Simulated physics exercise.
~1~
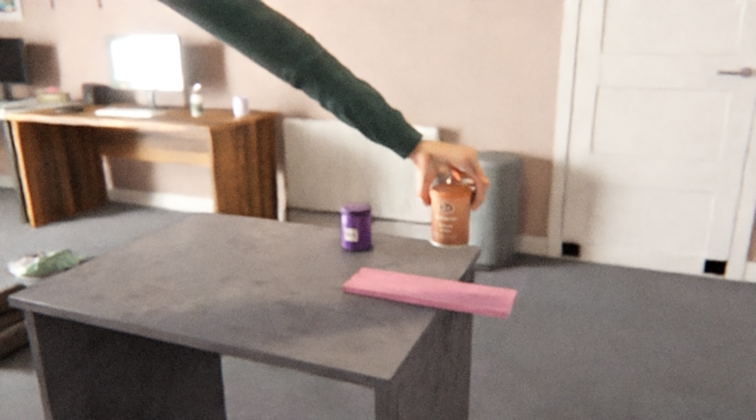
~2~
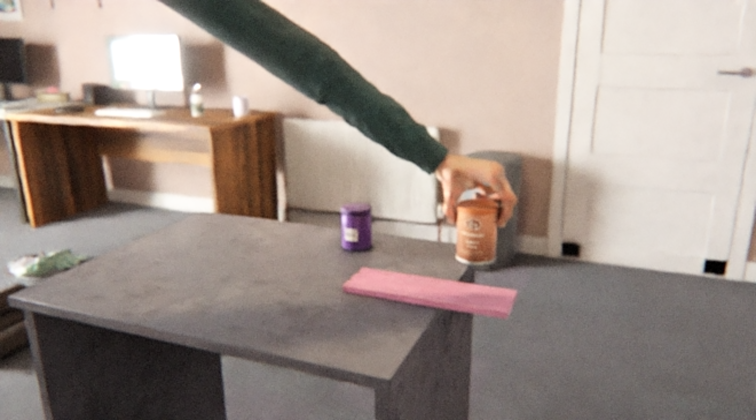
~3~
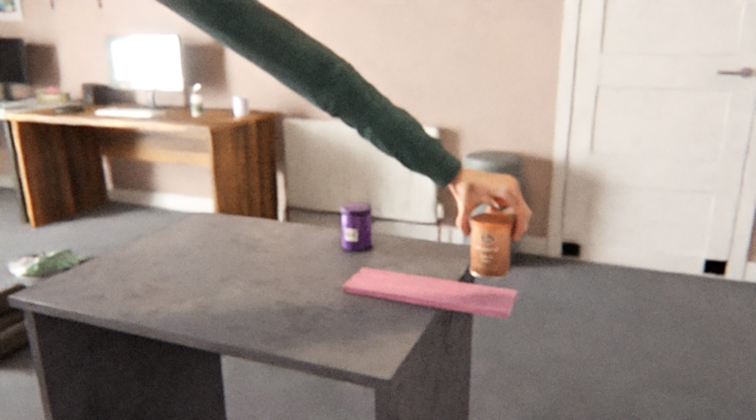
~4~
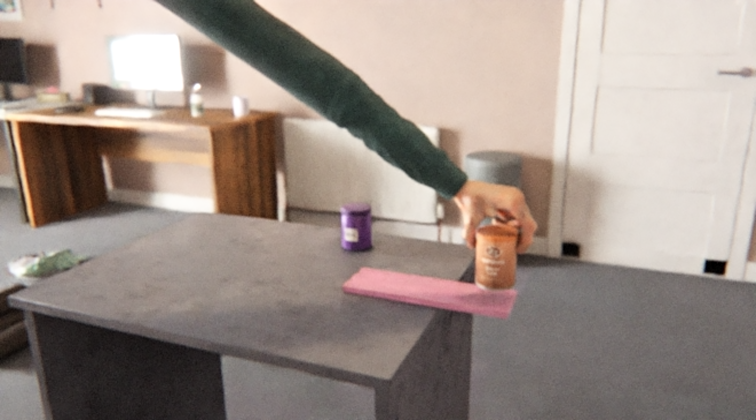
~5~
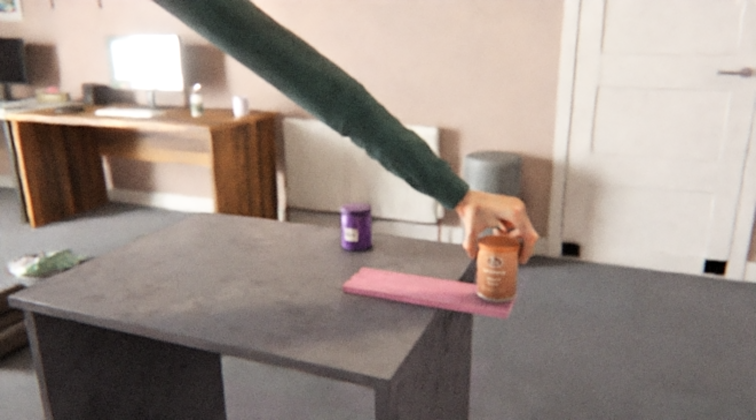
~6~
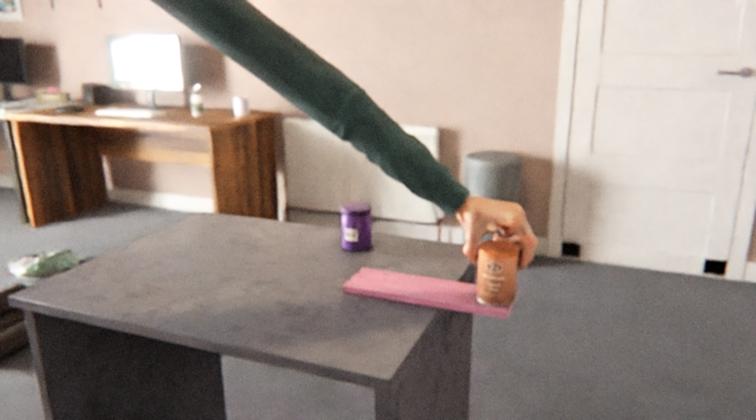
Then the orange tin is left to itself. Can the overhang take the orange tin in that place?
Falls away.
Then, 0.50 s after the last picture, orange tin now down on the floor or falling; pink plank on its side.
Then, 0.70 s after the last picture, pink plank now down on the floor or falling.
By the end, down on the floor or falling, pink plank and orange tin; purple jar in place. The plank goes over.
